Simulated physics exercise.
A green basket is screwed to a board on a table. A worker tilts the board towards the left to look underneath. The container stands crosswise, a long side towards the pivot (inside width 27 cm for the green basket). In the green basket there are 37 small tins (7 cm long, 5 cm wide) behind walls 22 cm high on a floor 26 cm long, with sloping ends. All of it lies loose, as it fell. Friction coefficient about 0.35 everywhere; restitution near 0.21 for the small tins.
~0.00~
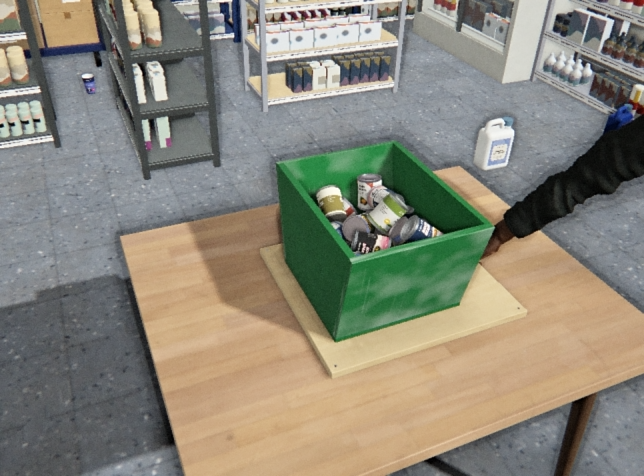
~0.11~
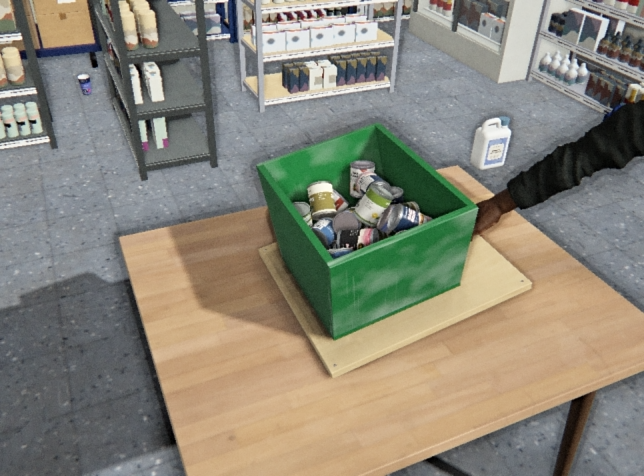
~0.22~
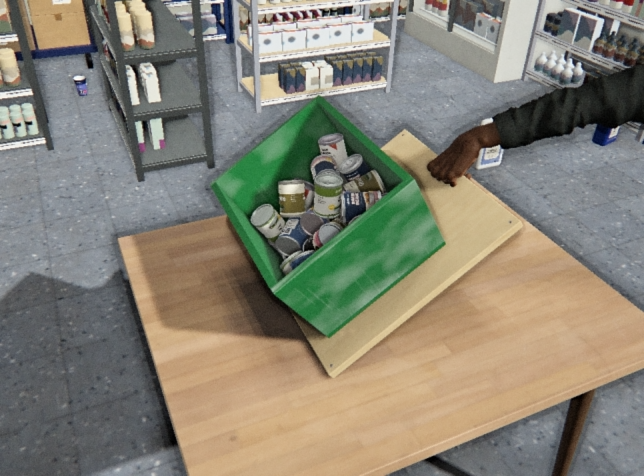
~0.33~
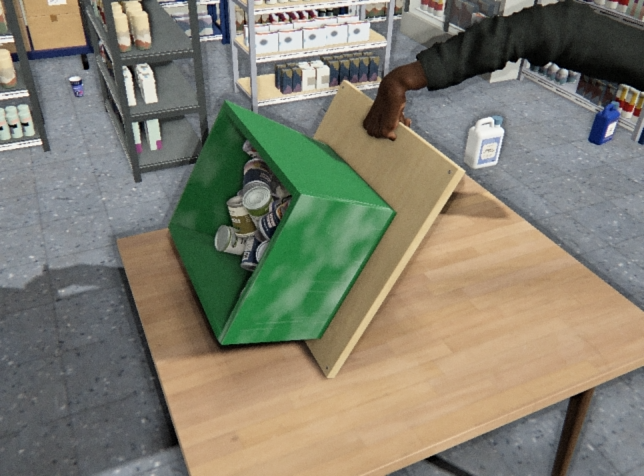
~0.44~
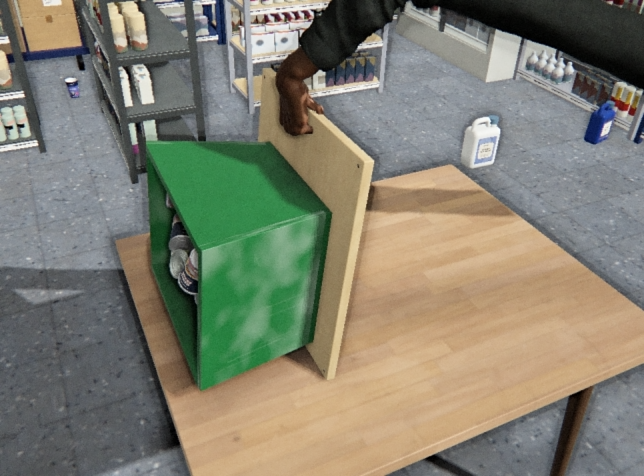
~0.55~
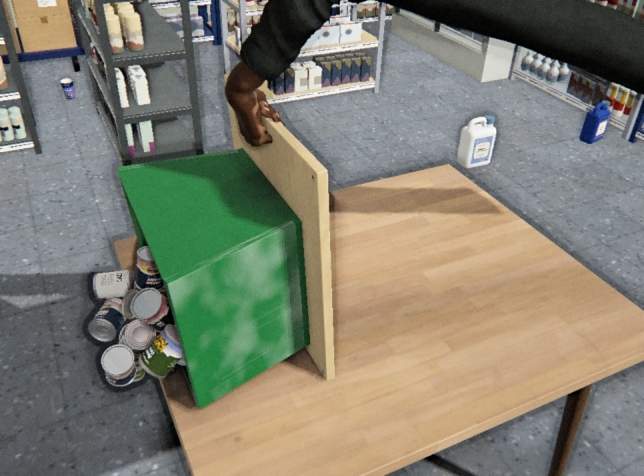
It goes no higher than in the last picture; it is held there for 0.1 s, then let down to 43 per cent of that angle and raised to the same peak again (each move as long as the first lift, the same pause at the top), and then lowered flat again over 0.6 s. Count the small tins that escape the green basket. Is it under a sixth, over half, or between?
Out of the green basket go upwards of half of the small tins.
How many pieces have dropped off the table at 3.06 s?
Some 25 pieces.
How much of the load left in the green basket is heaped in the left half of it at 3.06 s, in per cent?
Roughly 50 in a hundred.
After 0.95 s, tilt 64°; the green basket is down by 25 of 37.
After 1.45 s, tilt 64°; the green basket is down by 25 of 37.
After 2.15 s, tilt 47°; the green basket is down by 27 of 37.
Final count (at 3.06 s), the green basket is down by 27 of 37. Asked share, 27 of 37, 73 per cent.
